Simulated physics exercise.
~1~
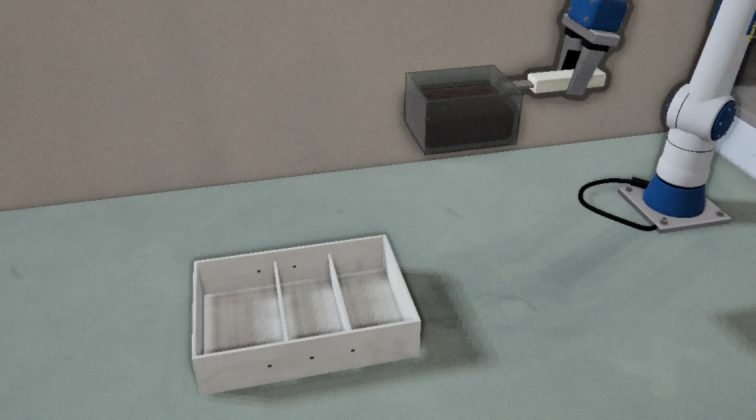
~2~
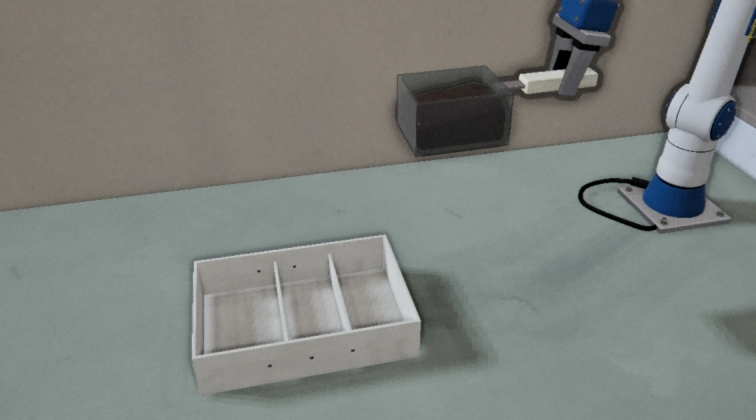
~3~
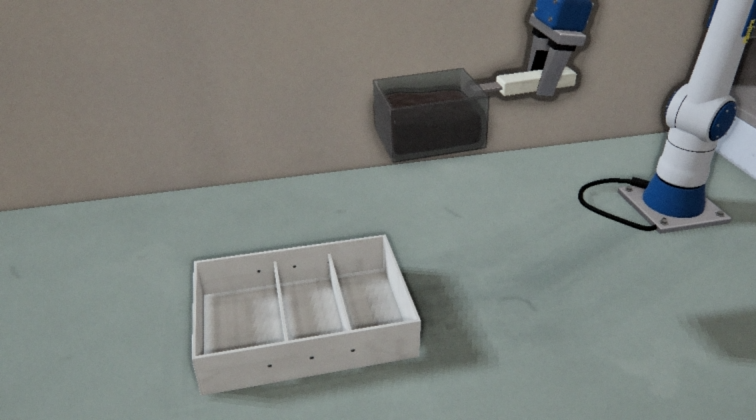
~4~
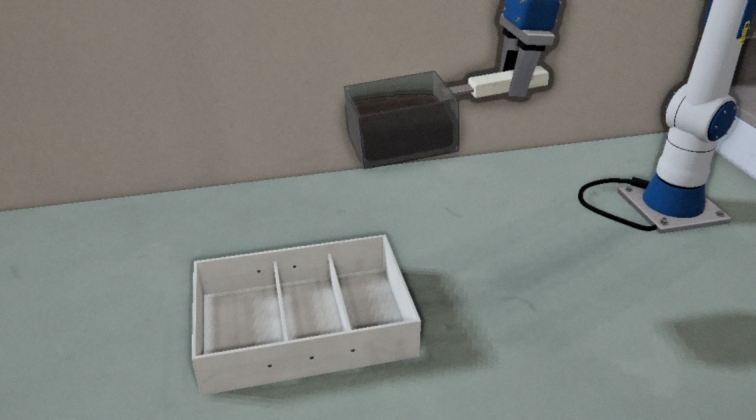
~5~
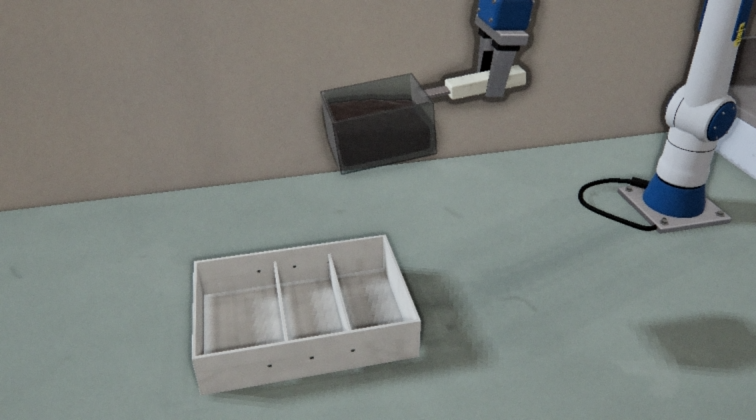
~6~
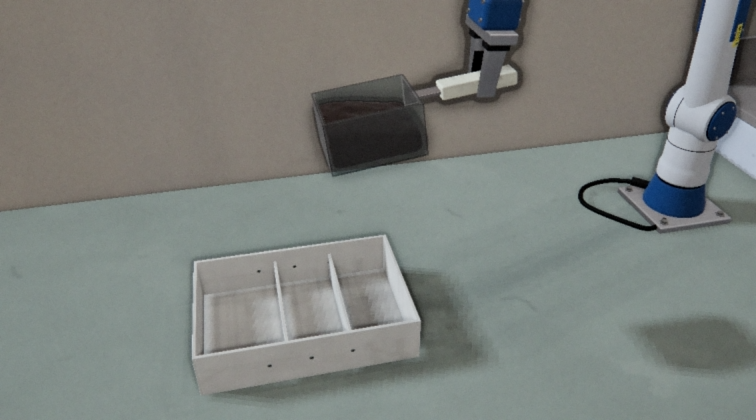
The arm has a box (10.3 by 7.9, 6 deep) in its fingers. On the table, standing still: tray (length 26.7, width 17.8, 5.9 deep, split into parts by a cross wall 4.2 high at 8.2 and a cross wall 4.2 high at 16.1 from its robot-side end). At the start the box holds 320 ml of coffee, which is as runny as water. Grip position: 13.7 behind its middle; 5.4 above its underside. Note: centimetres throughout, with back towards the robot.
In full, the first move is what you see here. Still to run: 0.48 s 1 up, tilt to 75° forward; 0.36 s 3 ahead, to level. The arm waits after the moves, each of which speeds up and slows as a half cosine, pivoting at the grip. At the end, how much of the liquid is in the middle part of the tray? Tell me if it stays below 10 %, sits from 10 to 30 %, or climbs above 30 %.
It stays below 10 %.
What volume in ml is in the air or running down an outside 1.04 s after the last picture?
Estimate: Around 50 ml.
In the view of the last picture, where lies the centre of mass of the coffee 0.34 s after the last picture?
It sits close to pixel (405, 205).
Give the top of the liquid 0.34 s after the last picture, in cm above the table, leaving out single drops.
20 cm.
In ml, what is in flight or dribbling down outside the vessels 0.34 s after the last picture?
Reading: Near 70 ml.
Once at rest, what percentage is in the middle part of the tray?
Expect some 2 percent.
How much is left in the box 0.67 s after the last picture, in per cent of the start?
Remaining share: Close to 50 per cent.
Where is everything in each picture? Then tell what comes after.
In the first picture, box floor at (459, 130), level; upper third of the coffee around (460, 104), from x 410 to 515, top at y 90; 325 ml in the box.
In the second picture, box floor at (451, 131), level; upper third of the coffee around (461, 104), from x 400 to 505, top at y 85.
In the third picture, box floor at (429, 135), tilted 2° forward; upper third of the coffee around (427, 109), from x 380 to 480, top at y 90.
In the fourth picture, box floor at (402, 140), tilted 5° forward; upper third of the coffee around (400, 113), from x 350 to 450, top at y 95.
In the fifth picture, box floor at (381, 144), tilted 6° forward; upper third of the coffee around (371, 117), from x 330 to 430, top at y 100.
In the sixth picture, box floor at (372, 145), tilted 7° forward; upper third of the coffee around (360, 119), from x 320 to 420, top at y 105; 325 ml in the box.
Then, 0.34 s after the last picture, tilted 61° forward, liquid up to 21 above the table; 240 ml in the box, 10 ml in the robot-side part, 75 ml in the air or running down outside.
Then, 0.67 s after the last picture, tilted 34° forward, liquid up to 122 above the table; 155 ml in the box, 115 ml in the robot-side part, 35 ml on the table or floor, 5 ml in the middle part, 15 ml in the air or running down outside.
Then, 1.04 s after the last picture, level, liquid up to 163 above the table; 115 ml in the robot-side part, 105 ml in the box, 50 ml on the table or floor, 5 ml in the middle part, 50 ml in the air or running down outside.
Then, 1.84 s after the last picture, level, liquid up to 38 above the table; 115 ml in the robot-side part, 105 ml in the box, 75 ml on the table or floor, 20 ml in the far-side part, 5 ml in the middle part.
Final state, 115 ml in the robot-side part, 105 ml in the box, 75 ml on the table or floor, 20 ml in the far-side part, 5 ml in the middle part. That is 2 % in the middle part of the tray.
